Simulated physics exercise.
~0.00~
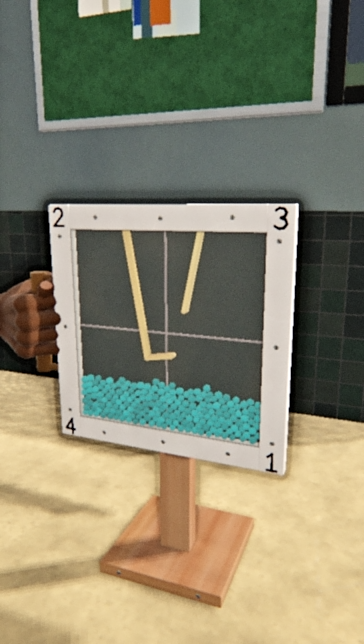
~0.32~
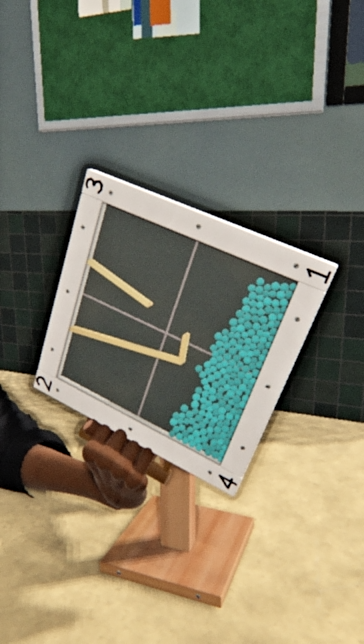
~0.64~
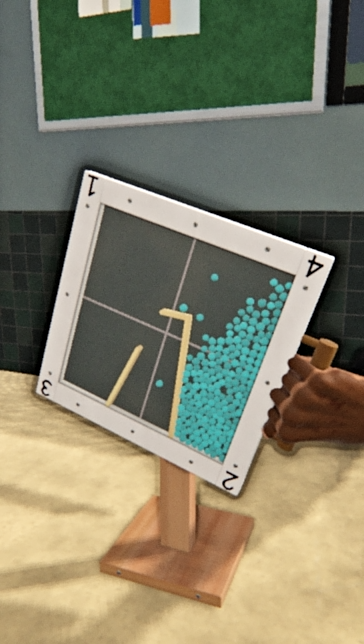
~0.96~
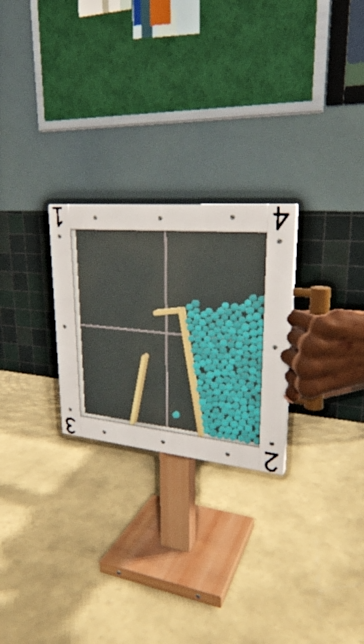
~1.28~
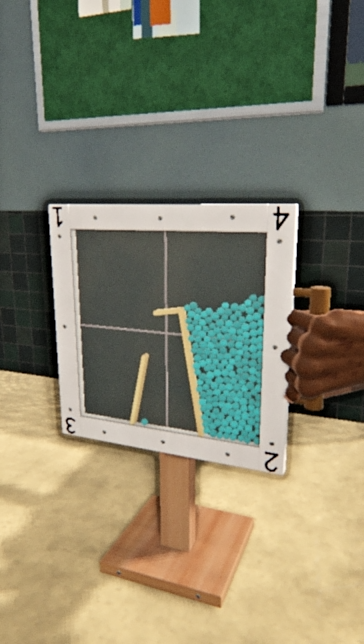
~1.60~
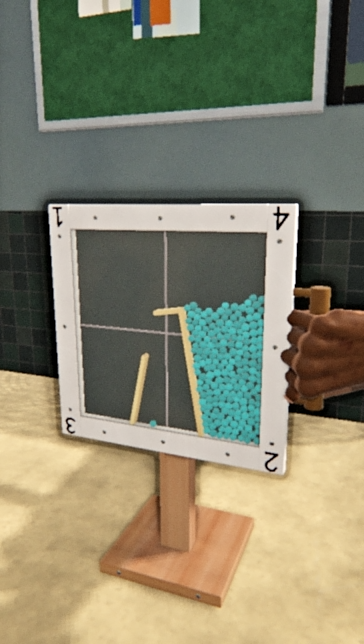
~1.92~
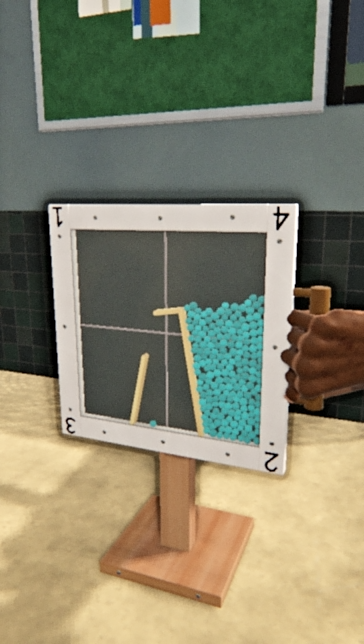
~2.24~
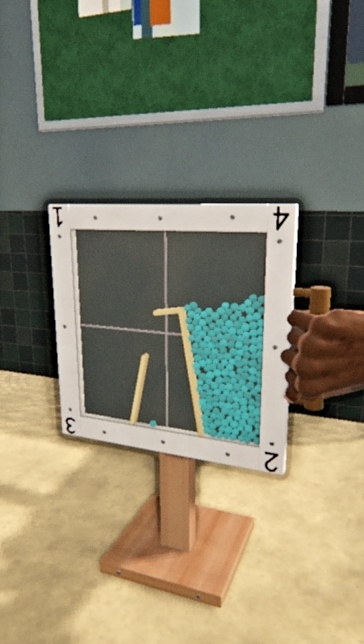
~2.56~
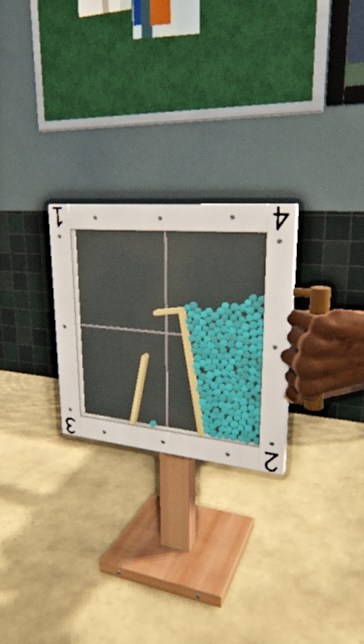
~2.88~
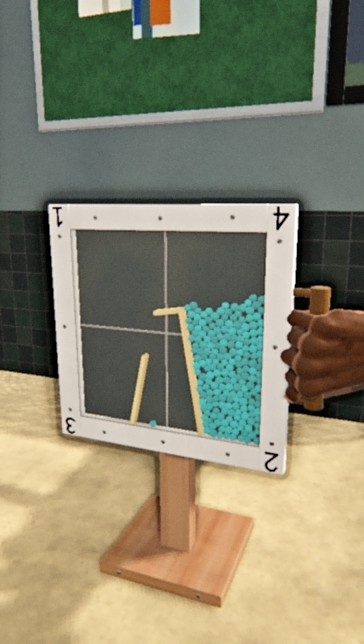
The video shows a hand turning an upright, clear-faced box of turquoise beads counterclockwise through half a turn on a wooden stand. The beads slide and tumble, then settle in the right side behind a slanted divider, with a stray bead resting left of it.
